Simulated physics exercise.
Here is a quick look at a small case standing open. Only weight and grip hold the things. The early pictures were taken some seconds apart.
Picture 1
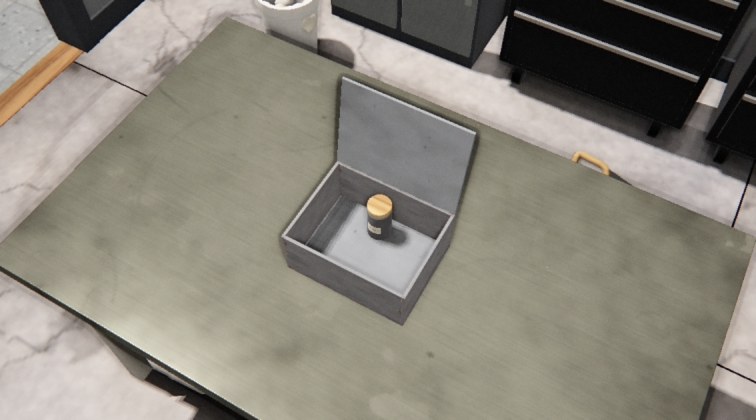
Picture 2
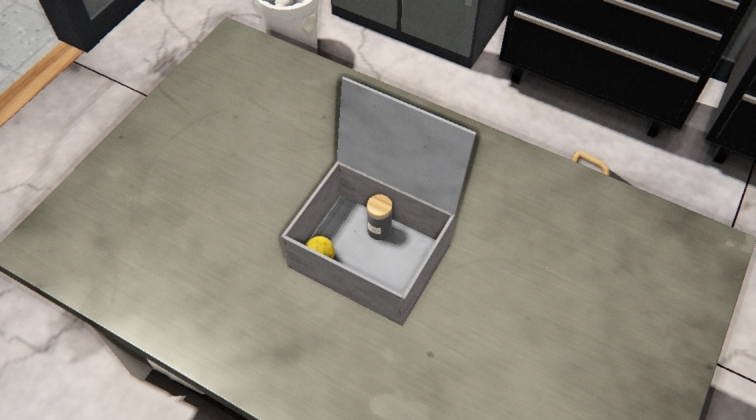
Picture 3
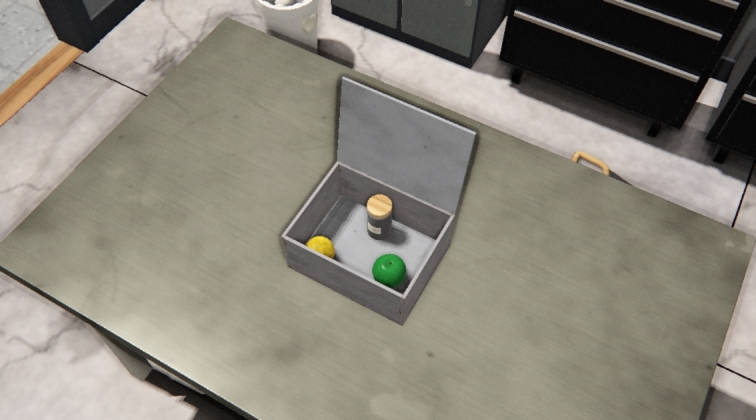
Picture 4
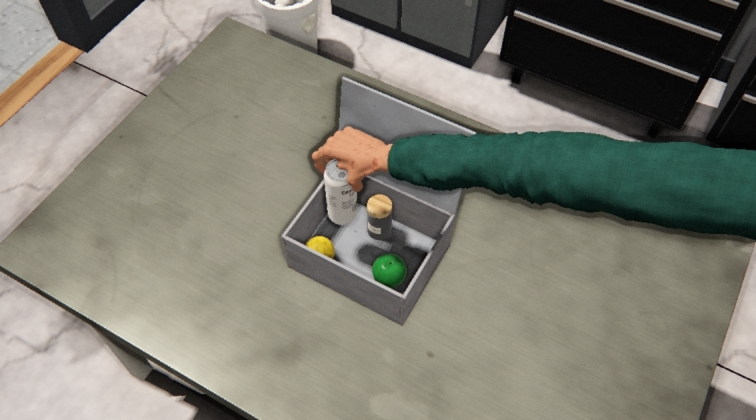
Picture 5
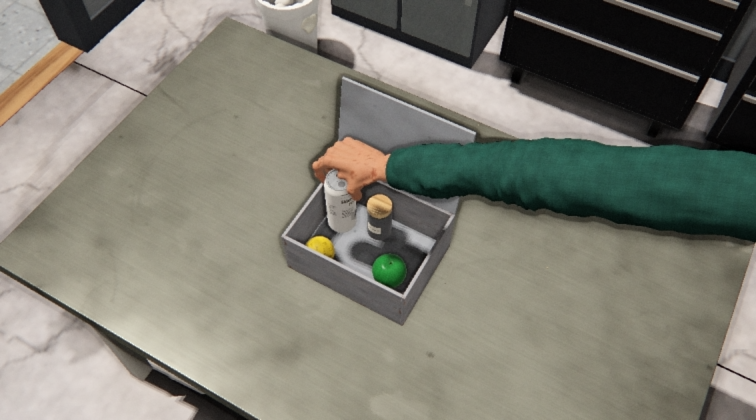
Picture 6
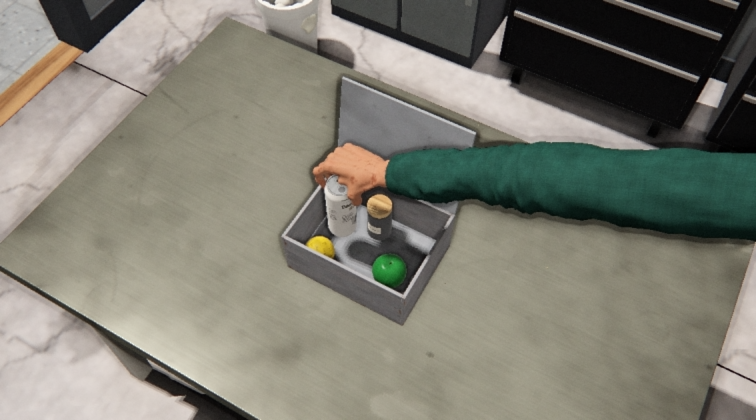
In this clip, an open grey box on a table holds a grey shaker, then a yellow round item and a green apple appear inside, and a green-sleeved arm lowers a white can into the back left, still gripping it.
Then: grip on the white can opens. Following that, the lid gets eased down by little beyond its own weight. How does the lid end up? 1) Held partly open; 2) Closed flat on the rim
1, held partly open.
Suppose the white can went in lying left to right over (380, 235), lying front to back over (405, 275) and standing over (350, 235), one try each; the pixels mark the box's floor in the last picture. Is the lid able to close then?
In the first case the lid comes down fully; in the second it comes down fully; in the third it stays propped open.
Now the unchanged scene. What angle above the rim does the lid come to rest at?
Some 25° above the rim.
Then, 1.00 s later than the last frame, lid starting down; white can tilted by 3° near (346, 221).
Then, 1.60 s later than the last frame, lid 57° above the rim; white can tilted by 8° near (350, 222); yellow ball moved a little.
When it is over, lid 25° above the rim; moved from the start, white can; the other 3 as before. End places, in pixels of the last picture, white can near (339, 224).
